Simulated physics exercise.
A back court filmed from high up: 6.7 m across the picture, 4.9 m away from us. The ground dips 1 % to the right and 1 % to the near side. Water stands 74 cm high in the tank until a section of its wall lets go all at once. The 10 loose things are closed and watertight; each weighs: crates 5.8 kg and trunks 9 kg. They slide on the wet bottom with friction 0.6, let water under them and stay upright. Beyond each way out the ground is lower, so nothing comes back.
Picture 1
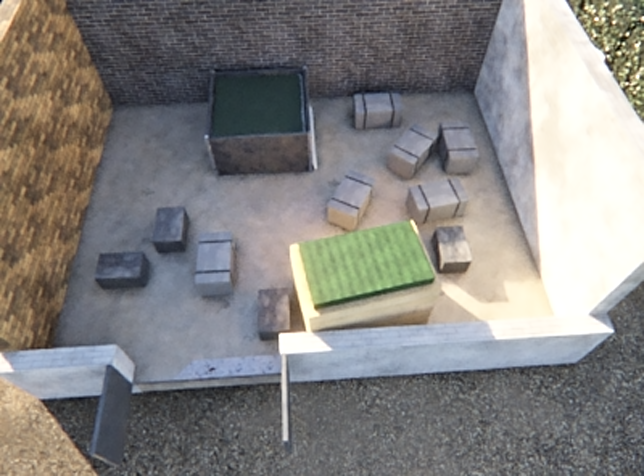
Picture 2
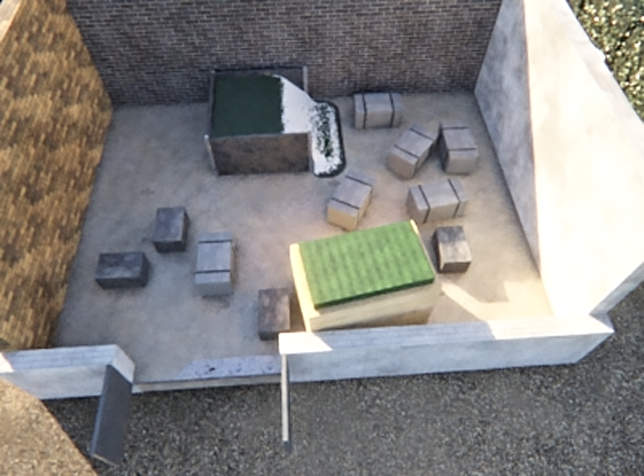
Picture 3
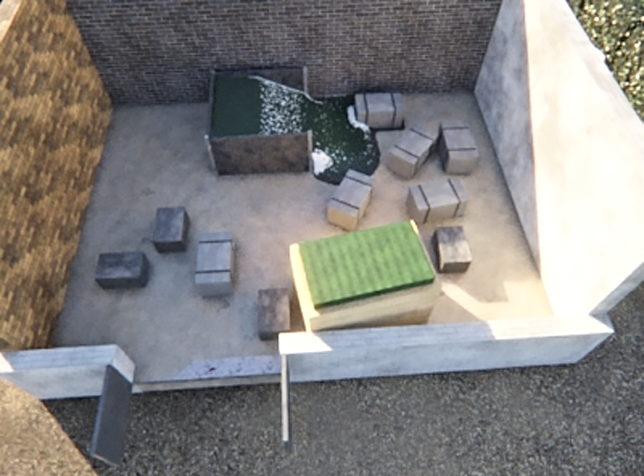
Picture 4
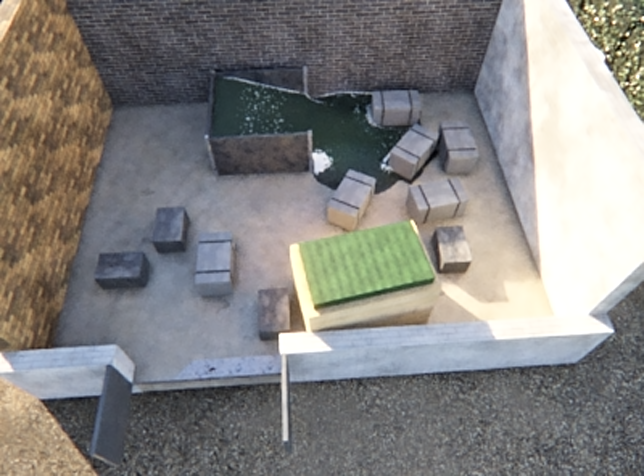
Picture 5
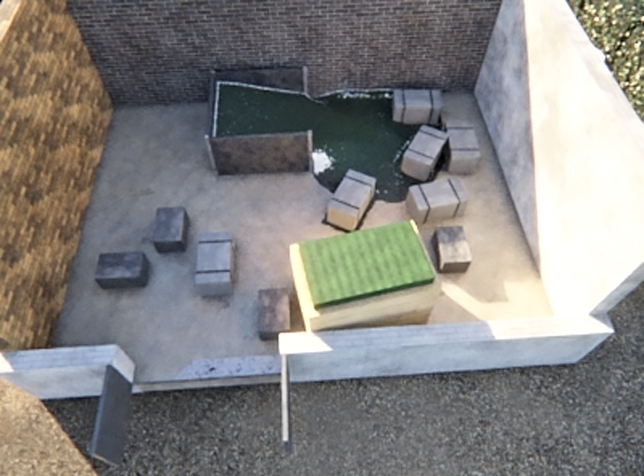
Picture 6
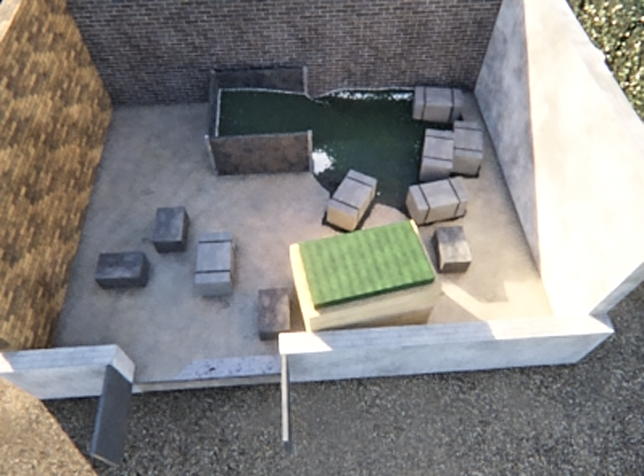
Dark green water poured out of the open right side of a walled tank in a brick-backed court, spread across the floor among the scattered trunks, and pushed a few of them to the right.
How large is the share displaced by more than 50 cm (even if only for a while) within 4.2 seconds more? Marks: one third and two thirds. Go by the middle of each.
That comes to one to two thirds.
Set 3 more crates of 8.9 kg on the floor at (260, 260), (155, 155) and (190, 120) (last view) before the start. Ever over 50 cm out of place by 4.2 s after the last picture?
In that order: Less, under, short of it.
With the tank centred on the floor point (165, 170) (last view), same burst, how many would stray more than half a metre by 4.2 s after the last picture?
In that case 6 of them.
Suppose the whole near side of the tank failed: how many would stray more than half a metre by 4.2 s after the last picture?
Then 7.
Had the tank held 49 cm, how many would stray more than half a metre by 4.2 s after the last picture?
In that case 5 of them.
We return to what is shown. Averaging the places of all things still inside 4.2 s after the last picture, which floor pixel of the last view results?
Near (345, 274).
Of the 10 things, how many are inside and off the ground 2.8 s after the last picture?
5 of them.
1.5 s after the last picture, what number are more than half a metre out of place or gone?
I count 4.
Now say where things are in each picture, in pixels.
A trunk at (378, 102), on the bottom; a trunk at (414, 143) rests on the ground; water covers 2.2 m2; 0 of 10 have shifted, in the first frame.
A trunk at (378, 102), on the bottom; a trunk at (414, 143) rests on the ground; water covers 3.2 m2; 0 of 10 have shifted, in the second frame.
A trunk at (379, 102), on the bottom; a trunk at (414, 143) rests on the ground; water covers 4.3 m2; 0 of 10 have shifted, in the third frame.
A trunk at (396, 100), on the bottom, 32 cm from its start; a trunk at (415, 143), on the bottom; water covers 5.4 m2; 1 of 10 have shifted, in the fourth frame.
A trunk at (418, 98), on the bottom, 70 cm from its start; a trunk at (426, 144) rests on the ground, 20 cm from its start; 6.6 m2 under water; 3 of 10 have shifted, in the fifth frame.
A trunk at (439, 96), on the bottom, 107 cm from its start; a trunk at (439, 148), on the bottom, 41 cm from its start; 7.8 m2 under water; 3 of 10 have shifted, in the sixth frame.
Then, 0.4 s after the last picture 3 of 10 are over 50 cm from their spots; 2 afloat.
Then, 1.5 s after the last picture 4 of 10 are over 50 cm from their spots; 3 afloat.
Then, 2.8 s after the last picture 5 of 10 are over 50 cm from their spots; 5 afloat.
Then, 4.2 s after the last picture 6 of 10 are over 50 cm from their spots, and 6 have been at some point; 5 afloat.
